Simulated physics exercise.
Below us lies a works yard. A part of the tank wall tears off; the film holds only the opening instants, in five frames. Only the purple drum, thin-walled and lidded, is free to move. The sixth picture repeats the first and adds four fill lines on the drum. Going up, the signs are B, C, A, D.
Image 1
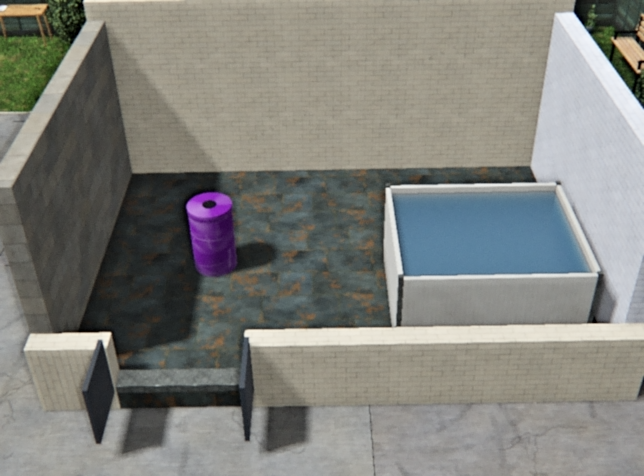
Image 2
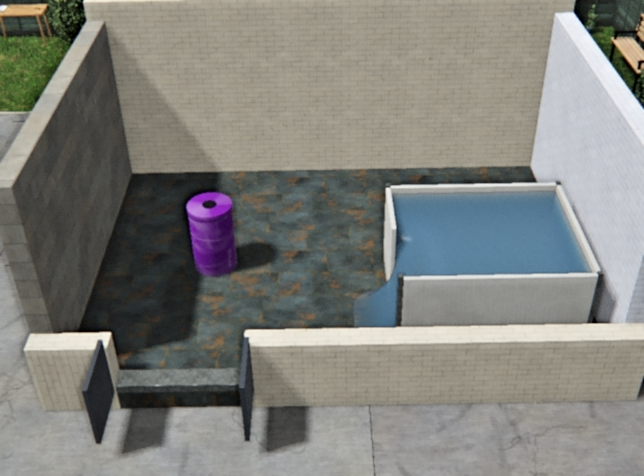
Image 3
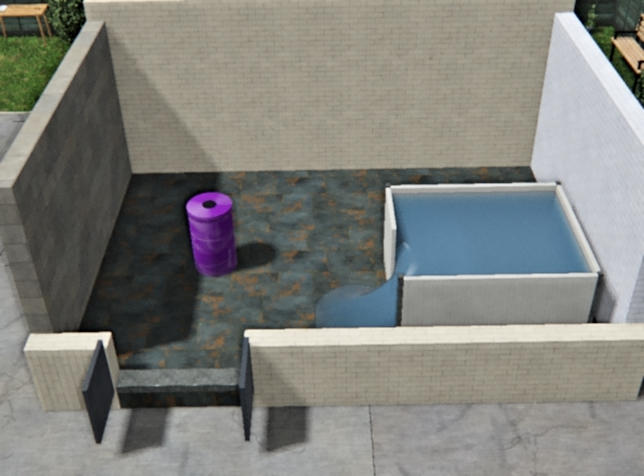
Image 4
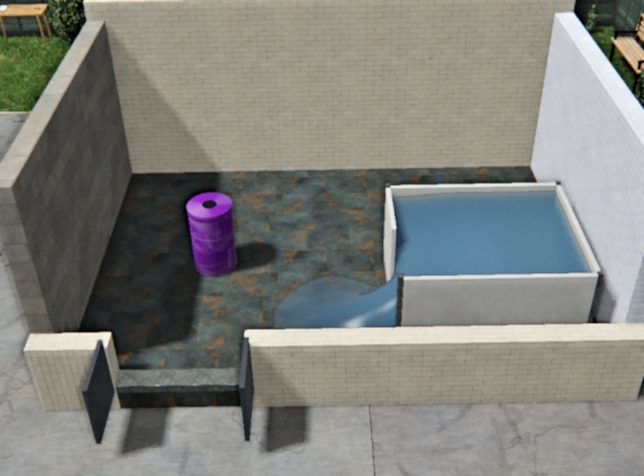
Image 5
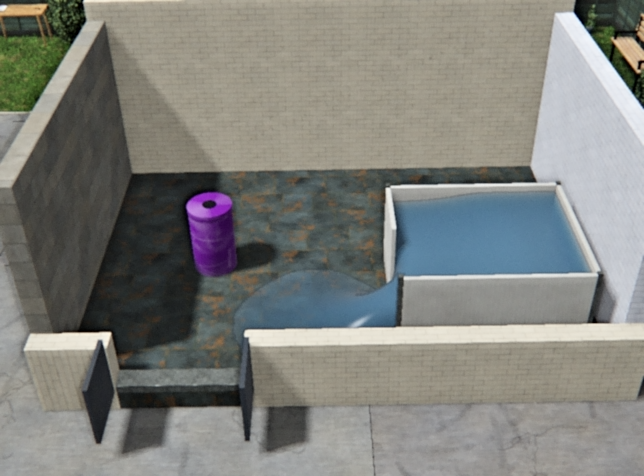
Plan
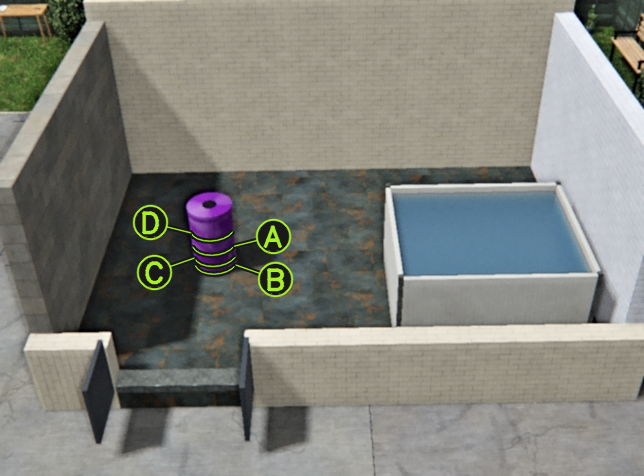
A walled works yard with a dark, mottled floor is seen from above, its small gate standing open at the front left. A pale, open-topped tank full of blue water sits at the right, and an upright purple drum stands left of centre, casting a shadow. Water pours from the tank's left side and spreads leftward across the floor near the front wall, while the drum and the view stay still.
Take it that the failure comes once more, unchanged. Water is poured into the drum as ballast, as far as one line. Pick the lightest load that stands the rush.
It is A.
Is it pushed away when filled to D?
No, that is safe.
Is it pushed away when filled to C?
Yes, that goes wrong.
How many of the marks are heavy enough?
Two of them.
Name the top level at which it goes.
Here it is level C.
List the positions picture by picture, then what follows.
Lid of the purple drum at (209, 205); tank full, its middle at (485, 233); open gate at (179, 335).
Water covers 2 % of the ground and is seen nearest the drum at (359, 307).
Water covers 5 % of the ground and is seen nearest the drum at (325, 302).
Water covers 8 % of the ground and is seen nearest the drum at (293, 297).
Lid of the purple drum at (209, 205); water covers 12 % of the ground and is seen nearest the drum at (260, 294).
On the marked copy, A at (211, 255); B at (214, 274); C at (213, 266); D at (210, 241); from the bottom up B, C, A, D.
With A, it does not move.
With B, it is pushed about 7 times its own width away.
With C, it is pushed about twice its own width away.
With D, it does not move.
